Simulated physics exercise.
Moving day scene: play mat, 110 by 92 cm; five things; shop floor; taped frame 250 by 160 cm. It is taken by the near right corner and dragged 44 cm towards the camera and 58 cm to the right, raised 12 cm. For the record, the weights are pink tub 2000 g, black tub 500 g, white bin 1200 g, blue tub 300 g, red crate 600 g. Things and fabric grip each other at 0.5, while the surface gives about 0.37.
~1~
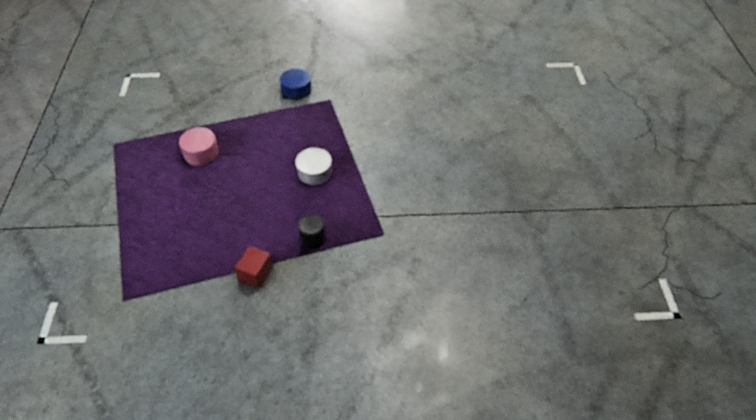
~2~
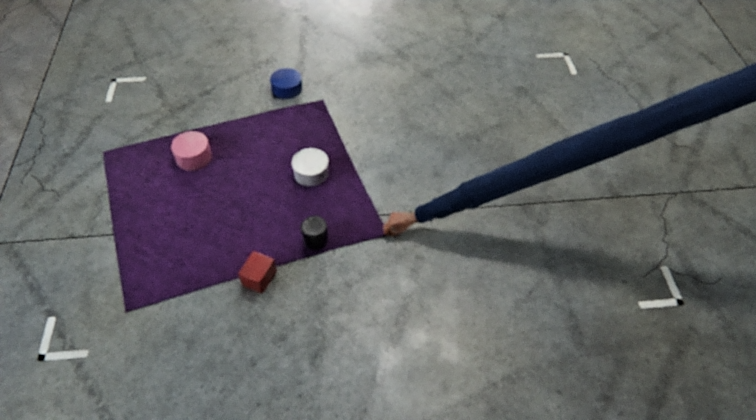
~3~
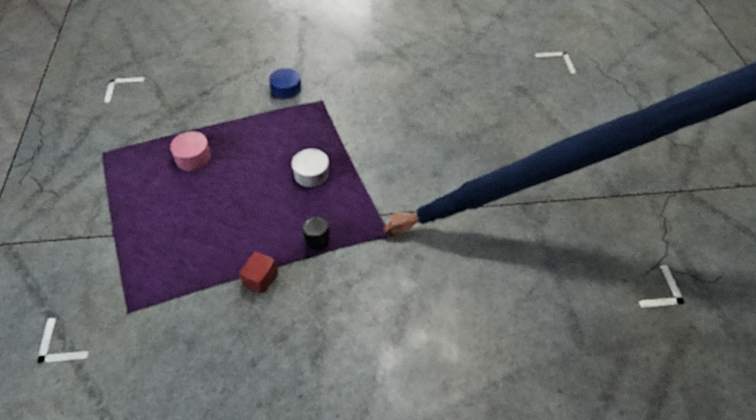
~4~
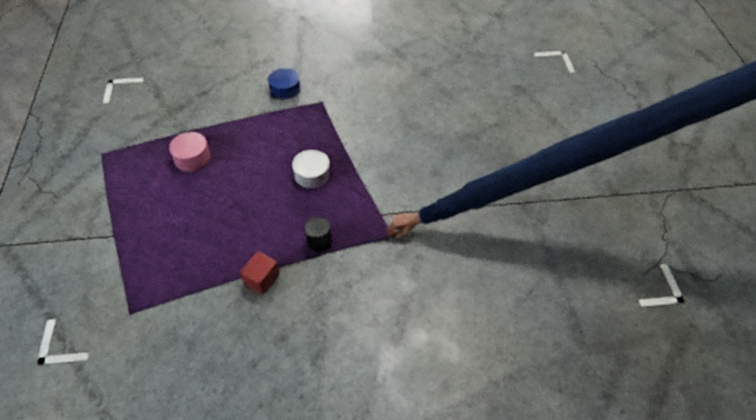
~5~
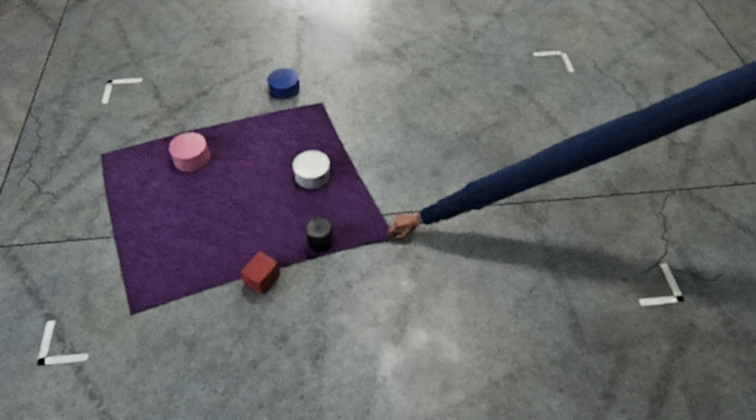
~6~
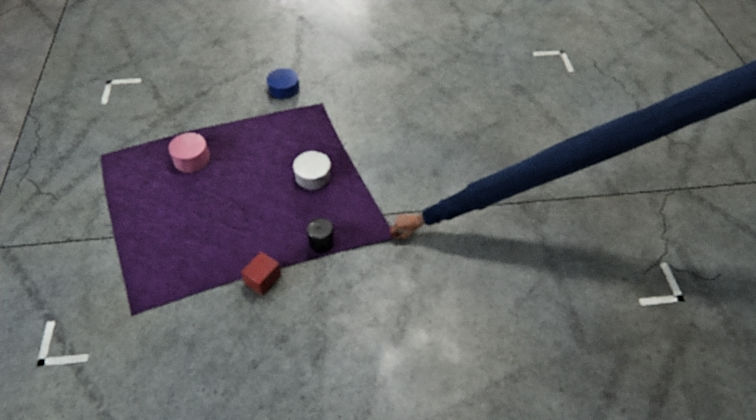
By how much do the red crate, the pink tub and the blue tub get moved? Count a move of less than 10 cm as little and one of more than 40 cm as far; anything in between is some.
In order: The red crate moves far; the pink tub moves far; the blue tub moves little.
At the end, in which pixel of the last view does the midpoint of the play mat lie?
The middle ends up near pixel (377, 244).
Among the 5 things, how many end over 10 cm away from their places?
That gives 4.
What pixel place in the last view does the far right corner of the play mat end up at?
(462, 153).
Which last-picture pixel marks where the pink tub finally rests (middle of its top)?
End position in the last picture: Approx. (326, 198).
Next, middle of the play mat at (277, 203); pink tub 22 cm off its start, red crate 19 cm off its start, white bin 25 cm off its start.
Then, middle of the play mat at (314, 216); pink tub 40 cm off its start, red crate 37 cm off its start, white bin 46 cm off its start.
After that, middle of the play mat at (355, 234); pink tub 61 cm off its start at (302, 188), red crate 57 cm off its start at (387, 326), white bin 69 cm off its start at (445, 222).
Later, middle of the play mat at (377, 243); pink tub 72 cm off its start, red crate 69 cm off its start, black tub 80 cm off its start.
At the end, middle of the play mat at (377, 244); pink tub 72 cm off its start at (326, 198), red crate 69 cm off its start at (414, 340), blue tub 0 cm off its start at (283, 78), black tub on its side, 84 cm off its start at (497, 328).
